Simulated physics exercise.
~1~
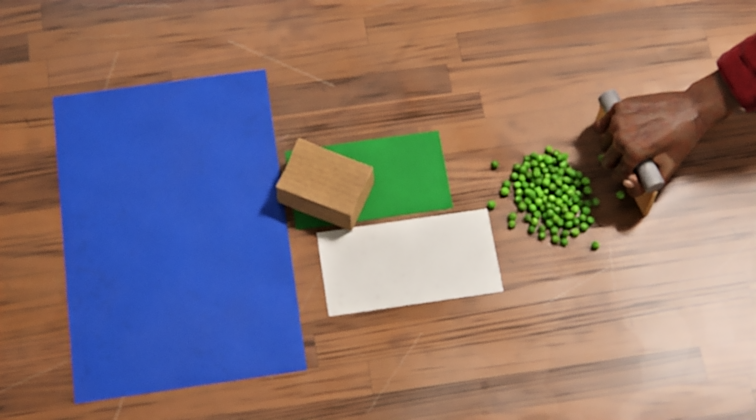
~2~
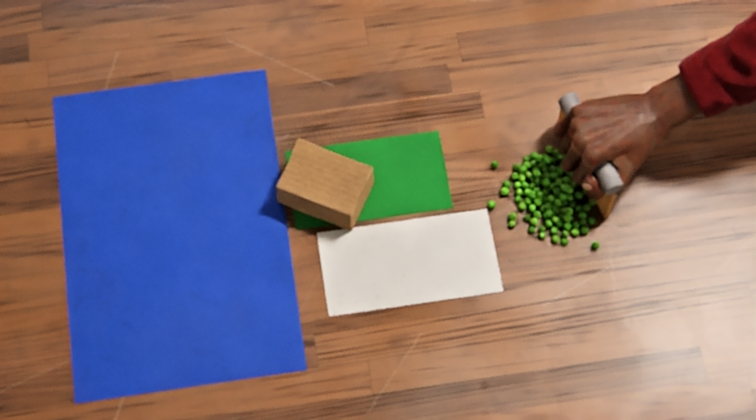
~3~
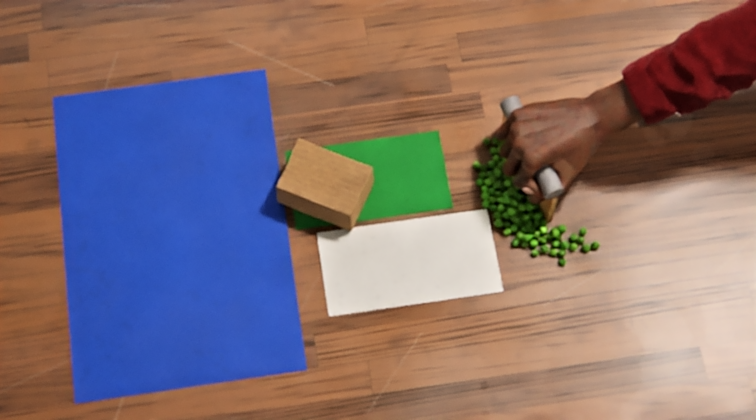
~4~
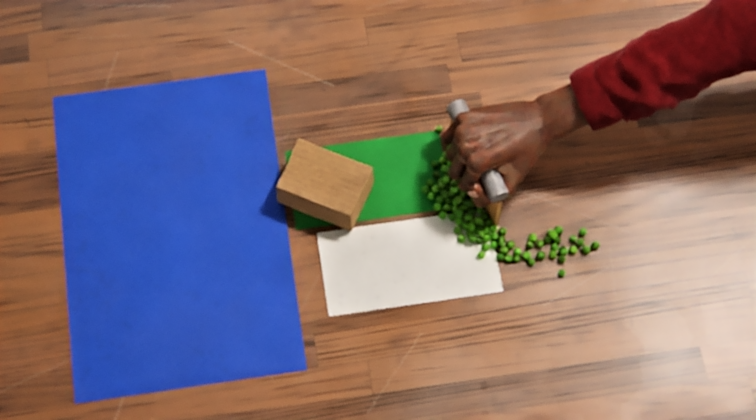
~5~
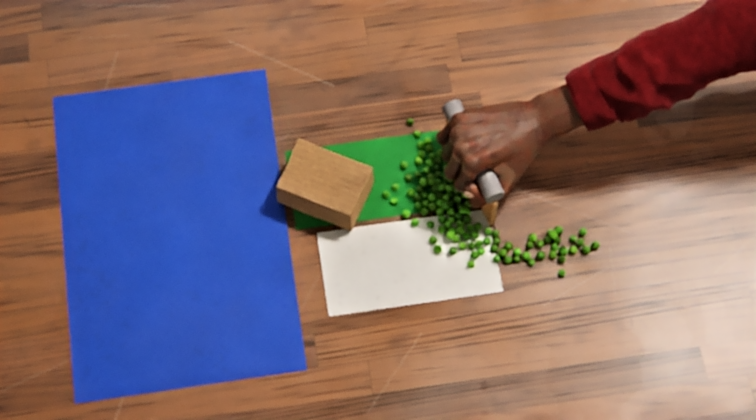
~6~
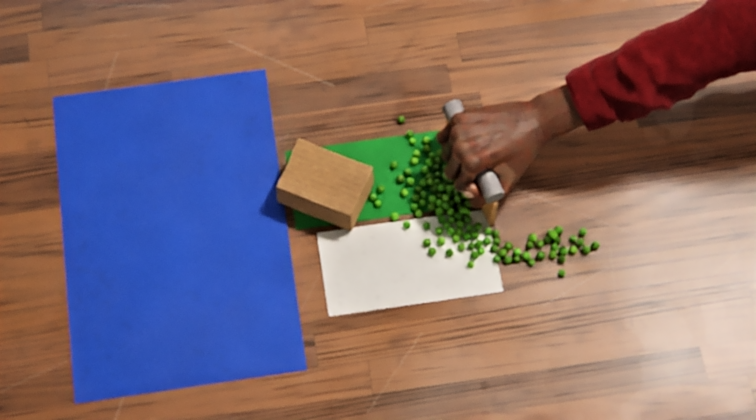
On a wooden surface, a hand pushing green peas leftwards with a scraper, leaving them scattered over green and white sheets and bare wood.
